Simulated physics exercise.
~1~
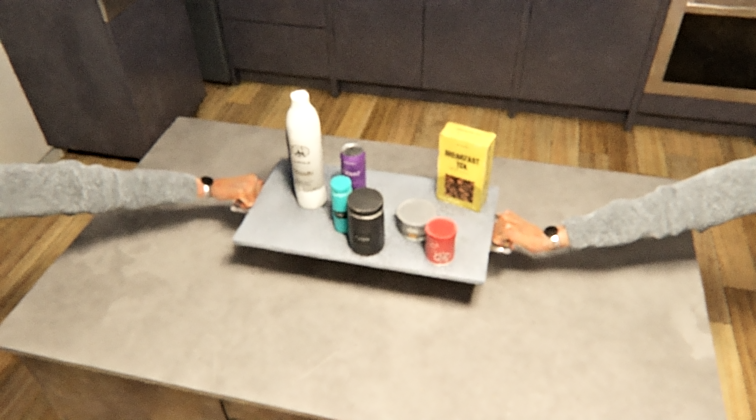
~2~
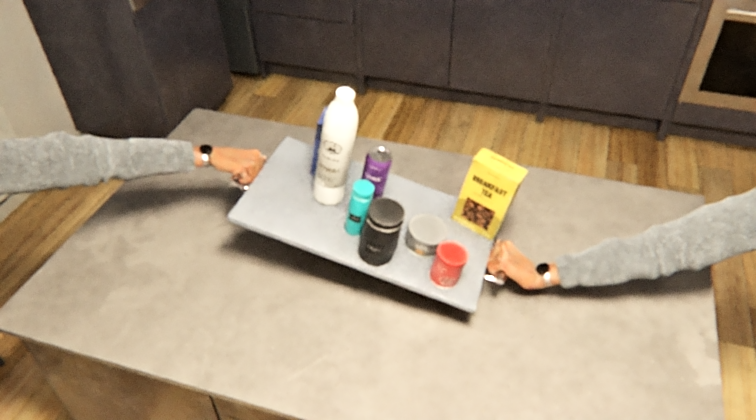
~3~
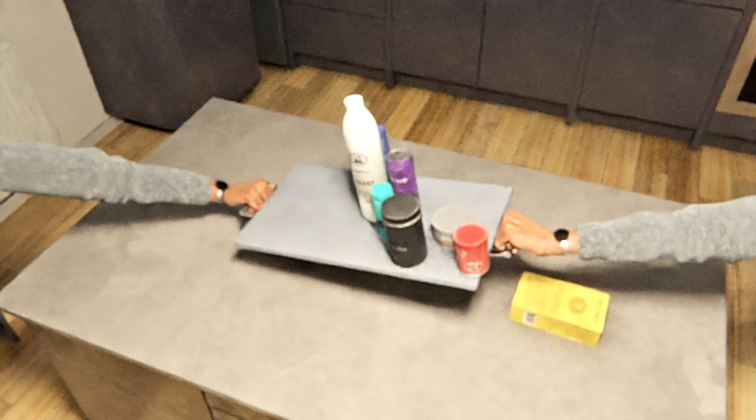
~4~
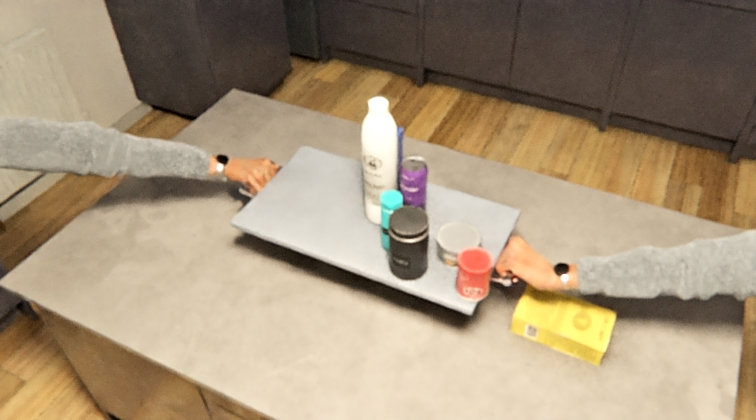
Two hands tipping a rimless tray right edge down, its containers sliding right and a yellow packet falling onto the counter.
